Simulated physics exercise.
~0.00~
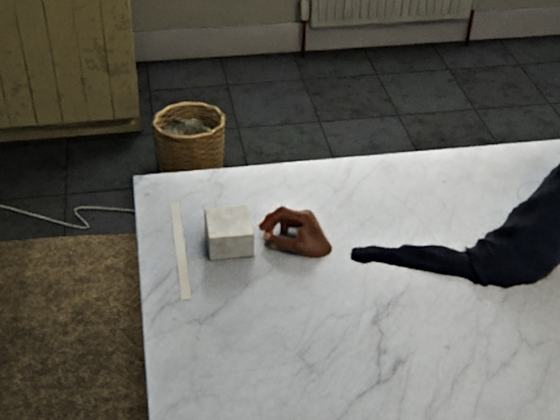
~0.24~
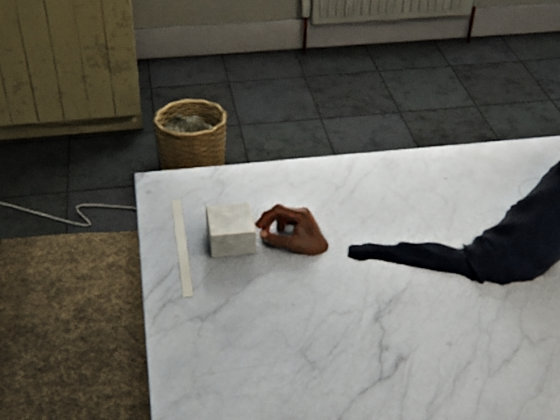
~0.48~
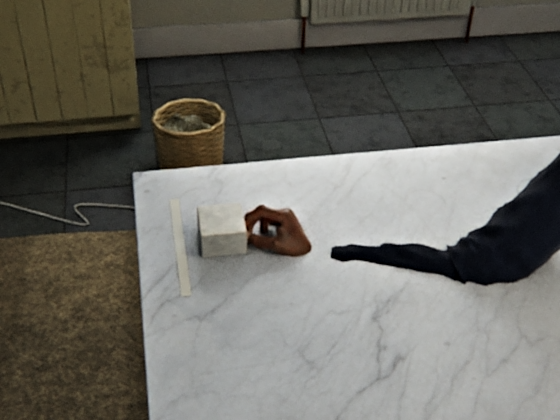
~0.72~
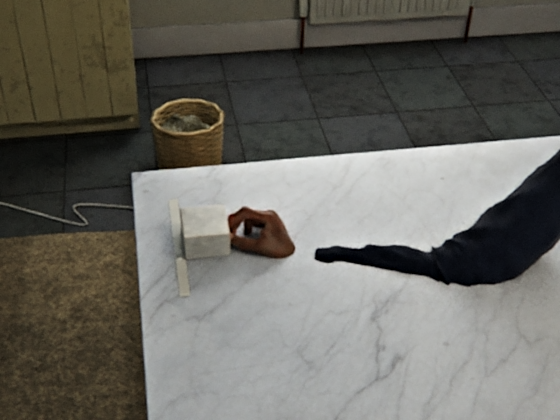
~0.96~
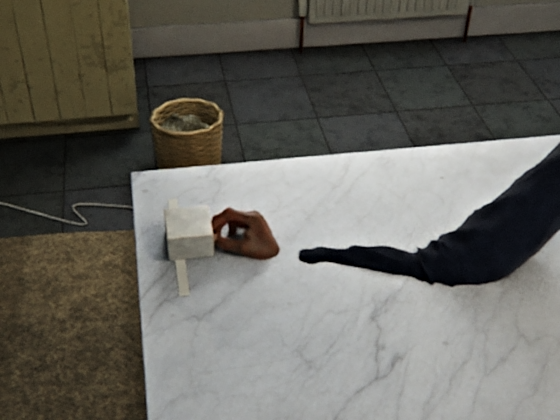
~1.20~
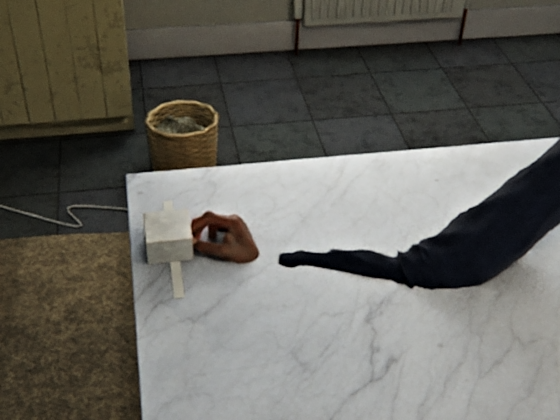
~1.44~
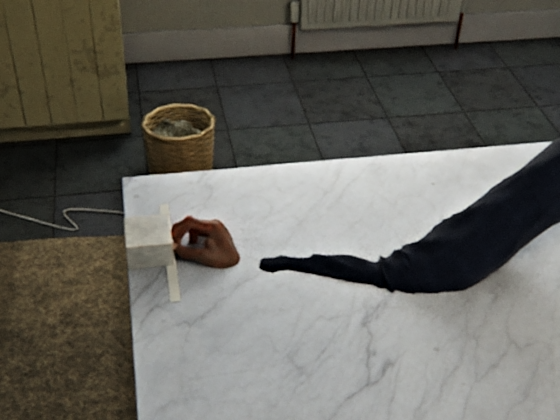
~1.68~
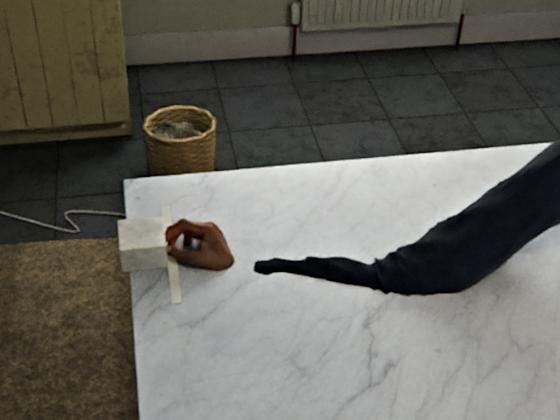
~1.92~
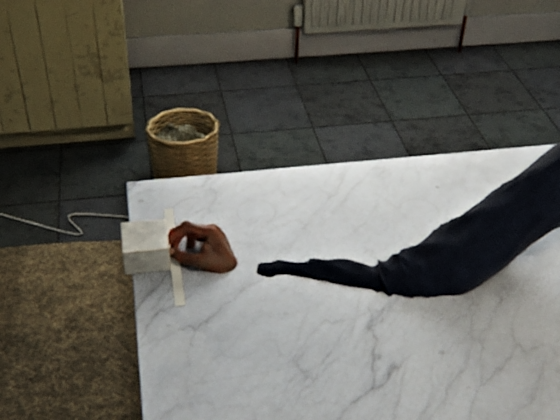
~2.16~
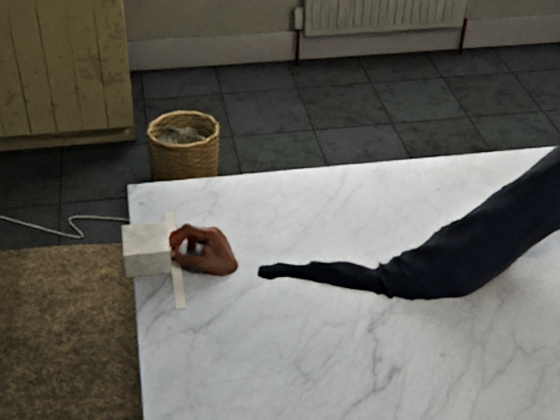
A white marble-patterned table stands in a room with dark floor tiles, seen from above by a slightly swaying camera, with a brown rug at left and a wicker basket behind. A pale block sits near the table's left end, just right of a strip of cream tape. A hand beside the block, with a dark sleeve visible farther right, pushes it steadily left. The block slides over the tape and on toward the left edge, where the pushing stops. It ends at rest on the table at that edge, the hand still beside it.
